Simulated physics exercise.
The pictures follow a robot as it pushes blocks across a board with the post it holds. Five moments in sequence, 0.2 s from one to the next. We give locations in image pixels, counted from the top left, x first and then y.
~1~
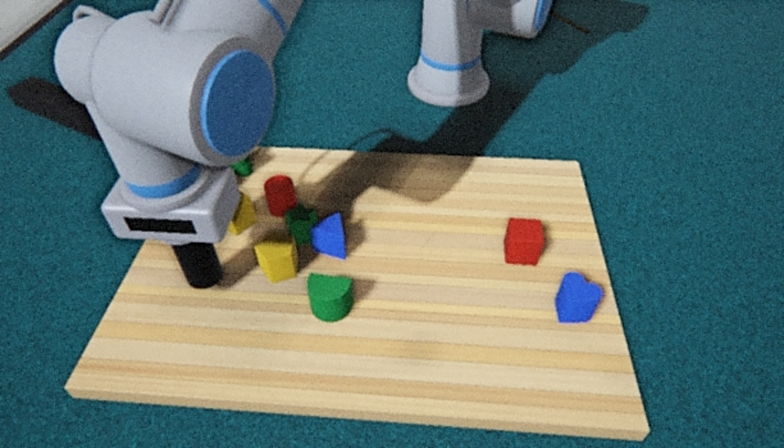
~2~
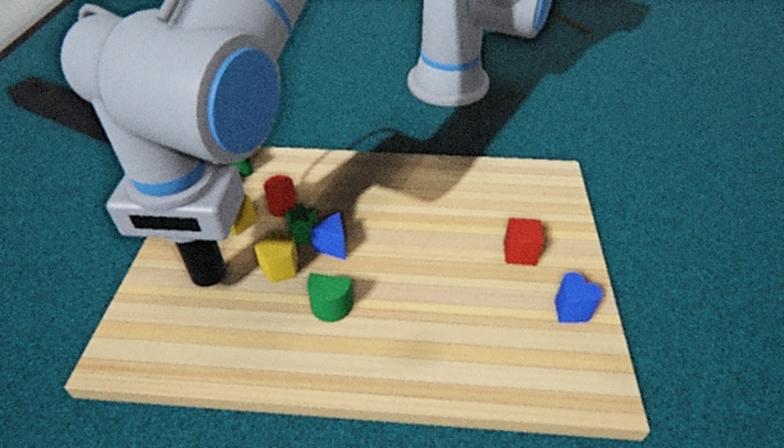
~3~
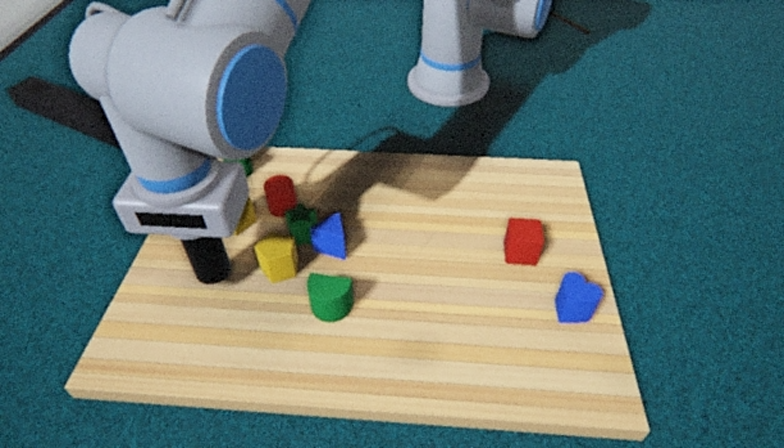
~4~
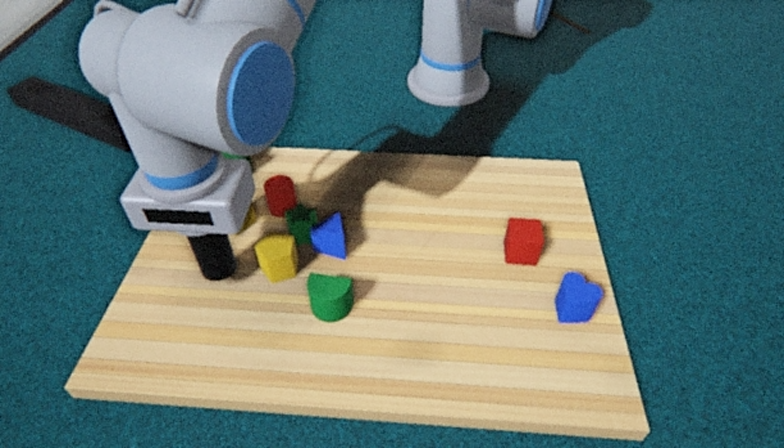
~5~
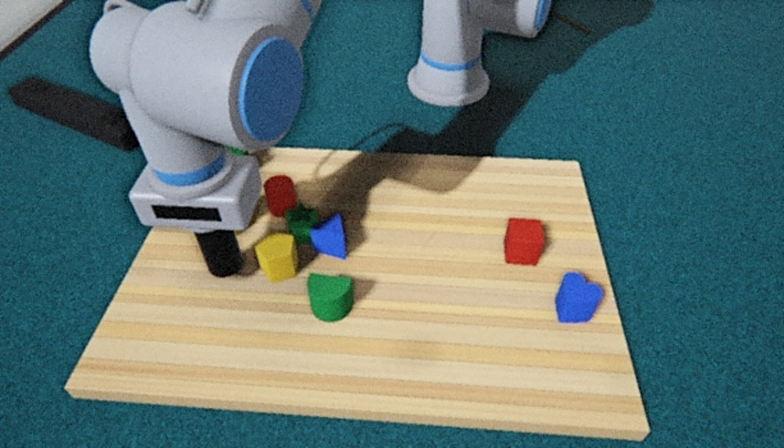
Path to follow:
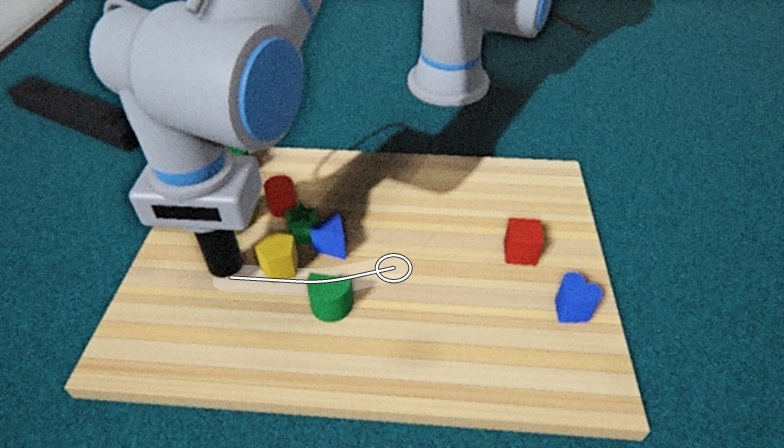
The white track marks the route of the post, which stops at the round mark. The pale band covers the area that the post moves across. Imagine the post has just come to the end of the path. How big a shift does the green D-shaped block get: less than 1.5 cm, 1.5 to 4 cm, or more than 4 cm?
Goes under 1.5 cm.
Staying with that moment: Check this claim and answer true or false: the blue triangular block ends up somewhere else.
Verdict: True.
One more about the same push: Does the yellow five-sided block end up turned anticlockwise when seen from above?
My answer is yes.
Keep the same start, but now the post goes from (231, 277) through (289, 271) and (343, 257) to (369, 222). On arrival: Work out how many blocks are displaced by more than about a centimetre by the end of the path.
Two blocks, no more.
Path on the board, from (231, 277) via (312, 282), ending at (394, 268).
The first path, step by step. One third of the way, post at (283, 268); yellow five-sided block at (308, 238), turned 20° anticlockwise; blue triangular block at (333, 223), turned 15° clockwise.
Two thirds of the way, post at (340, 266); yellow five-sided block at (322, 232), turned 55° anticlockwise; blue triangular block at (340, 216).
At the end, post at (394, 255); yellow five-sided block at (322, 232), turned 55° anticlockwise; green D-shaped block in place; blue triangular block at (340, 216).
